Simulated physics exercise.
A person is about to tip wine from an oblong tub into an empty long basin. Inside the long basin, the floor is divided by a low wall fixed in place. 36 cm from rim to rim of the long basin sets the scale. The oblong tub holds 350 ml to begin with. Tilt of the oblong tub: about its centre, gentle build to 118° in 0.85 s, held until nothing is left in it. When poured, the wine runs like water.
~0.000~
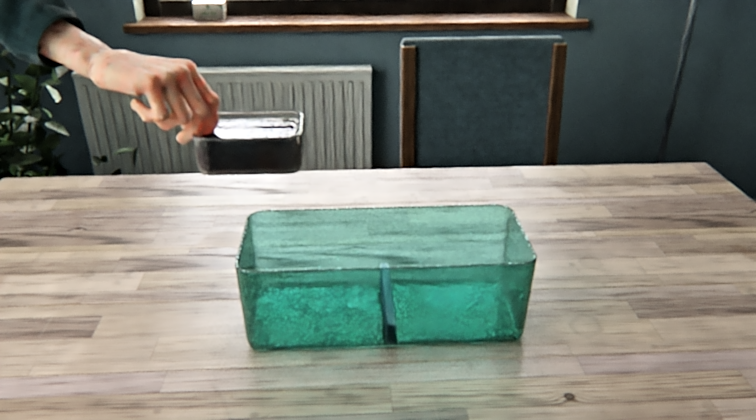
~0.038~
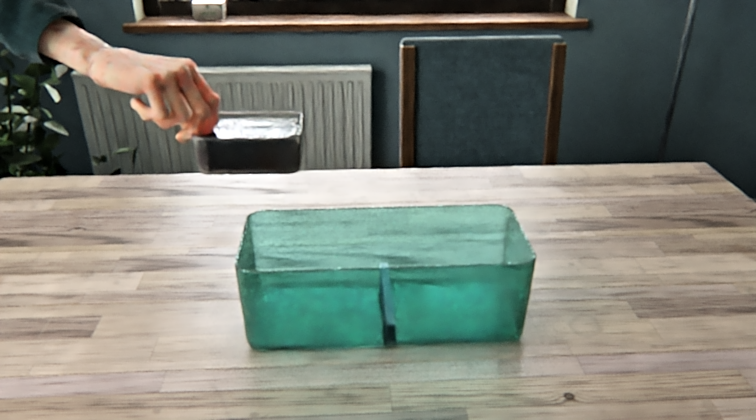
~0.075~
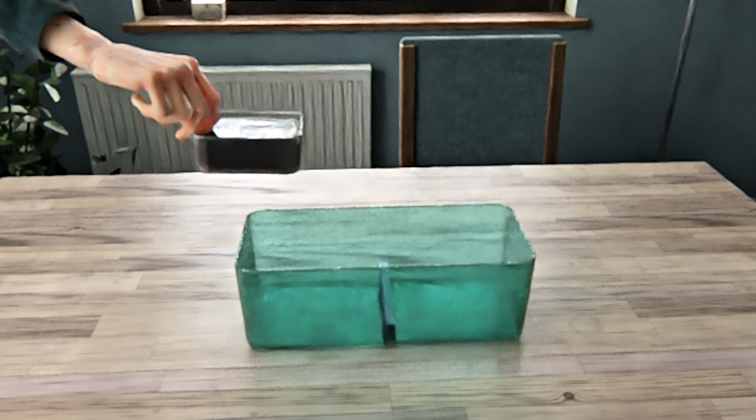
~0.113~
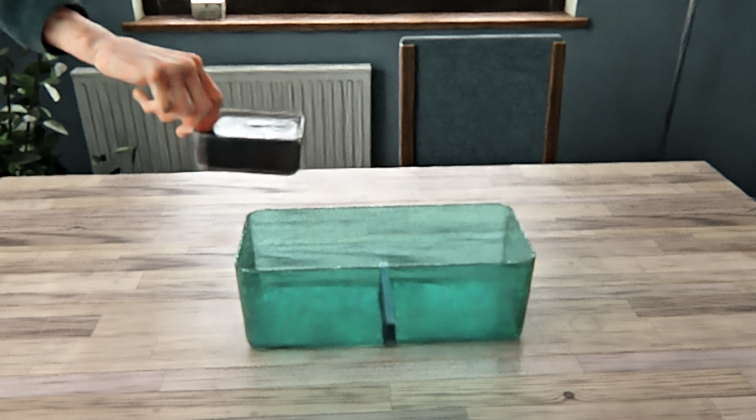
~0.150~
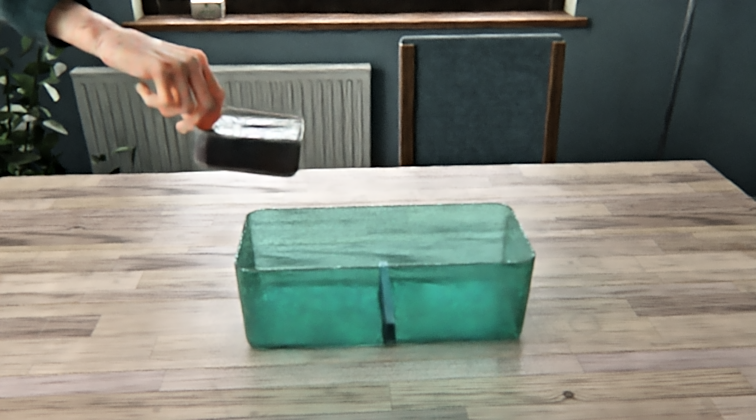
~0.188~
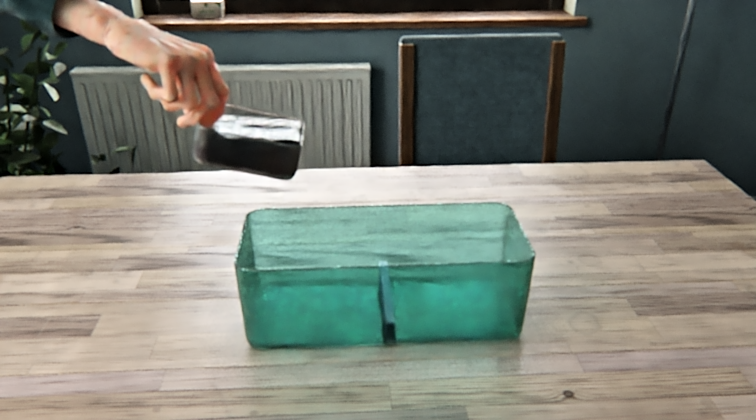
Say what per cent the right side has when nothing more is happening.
It has about 9 per cent.
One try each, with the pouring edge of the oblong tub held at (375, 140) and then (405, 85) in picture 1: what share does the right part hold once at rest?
Around 80 per cent first, around 85 per cent next.
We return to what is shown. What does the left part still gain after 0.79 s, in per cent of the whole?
Some 3 per cent.
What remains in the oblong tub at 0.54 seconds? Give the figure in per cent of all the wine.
Close to 16 in a hundred.
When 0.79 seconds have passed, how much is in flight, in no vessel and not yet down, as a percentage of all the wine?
Around 4 per cent of the liquid is in flight.
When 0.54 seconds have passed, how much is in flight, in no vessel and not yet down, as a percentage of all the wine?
Some 48 per cent.
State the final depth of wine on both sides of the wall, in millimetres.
Left about 12 mm, right about 2 mm.
After 0.54 s the tilt is 83° and 17 per cent is still to pour, 35 is left of the wall and 0 right of it.
After 0.79 s the tilt is 117° and 1 per cent is still to pour, 87 is left of the wall and 7 right of it.
After 1.06 s the tilt is 118° and 0 per cent is still to pour, 90 is left of the wall and 9 right of it.
After 1.35 s the tilt is 118° and 0 per cent is still to pour, 90 is left of the wall and 9 right of it.
In the end 90 per cent lies left of the wall, 9 right of it and 1 outside.
